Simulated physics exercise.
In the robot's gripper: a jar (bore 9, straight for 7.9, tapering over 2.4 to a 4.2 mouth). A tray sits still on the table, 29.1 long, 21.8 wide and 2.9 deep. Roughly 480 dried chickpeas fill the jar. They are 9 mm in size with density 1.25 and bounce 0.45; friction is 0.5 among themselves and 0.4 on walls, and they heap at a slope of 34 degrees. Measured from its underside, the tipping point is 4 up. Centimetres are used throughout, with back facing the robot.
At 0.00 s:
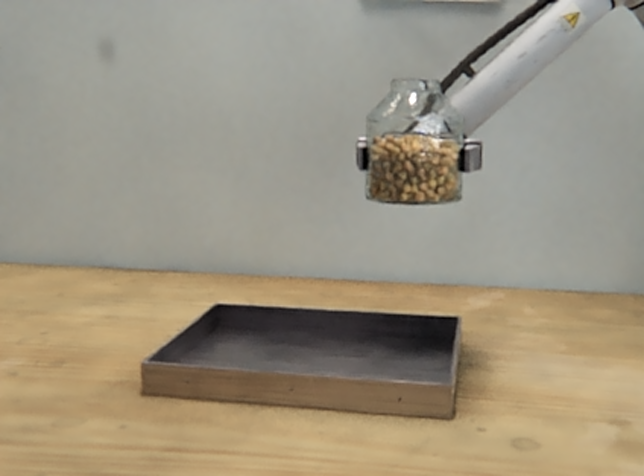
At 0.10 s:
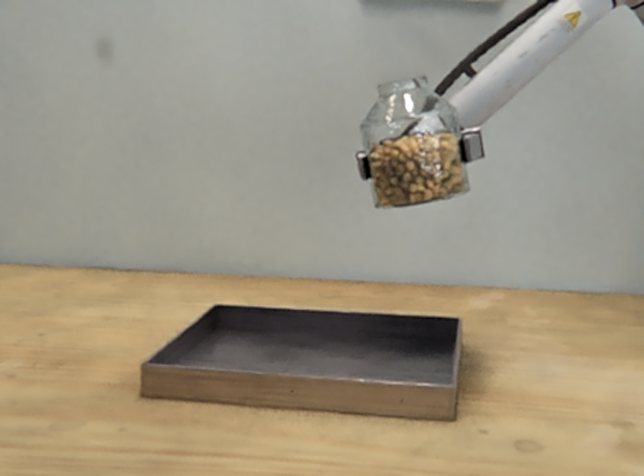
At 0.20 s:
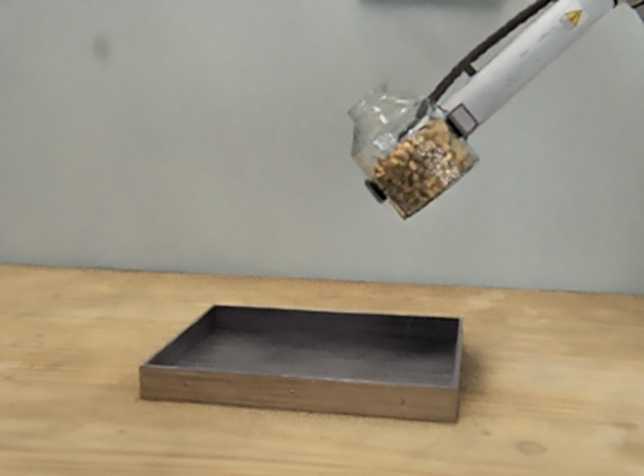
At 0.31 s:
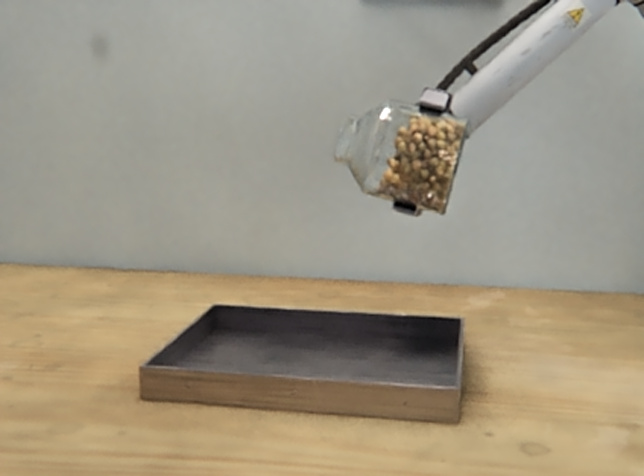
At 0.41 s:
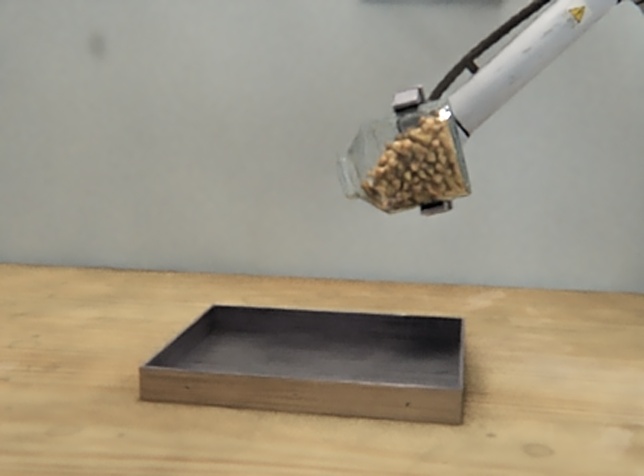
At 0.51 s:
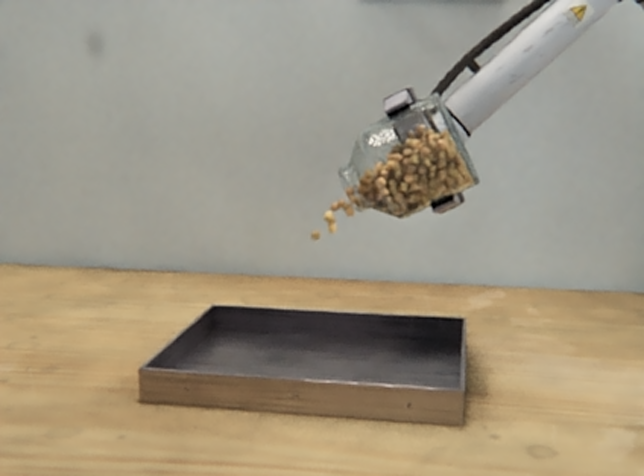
Glass jar of dried chickpeas tilting leftward in a robot's gripper above a dark-lined tray, the first few chickpeas dropping from its mouth.
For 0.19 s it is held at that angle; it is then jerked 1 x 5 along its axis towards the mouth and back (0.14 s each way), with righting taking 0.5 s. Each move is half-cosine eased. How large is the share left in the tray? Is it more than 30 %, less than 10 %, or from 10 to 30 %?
From 10 to 30 %.
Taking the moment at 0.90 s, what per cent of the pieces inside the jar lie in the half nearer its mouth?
Close to 75 per cent lies in the mouth half.
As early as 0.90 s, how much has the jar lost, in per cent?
Roughly 10 per cent of the load is no longer in the jar.
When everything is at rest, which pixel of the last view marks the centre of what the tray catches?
Near (257, 359).
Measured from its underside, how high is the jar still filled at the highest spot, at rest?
Roughly 6.5 cm up.
After 0.90 s, tipped 117°, highest piece 22 above the table; 432 in the jar, 42 in the tray, 10 in flight or on a rim.
After 1.29 s, tipped 38°, highest piece 28 above the table; 403 in the jar, 74 in the tray, 7 in flight or on a rim.
After 1.68 s, upright, highest piece 25 above the table; 403 in the jar, 81 in the tray.
After 2.38 s, upright, highest piece 25 above the table; 403 in the jar, 81 in the tray.
In the end, 403 in the jar, 81 in the tray. That is 17 % in the tray.
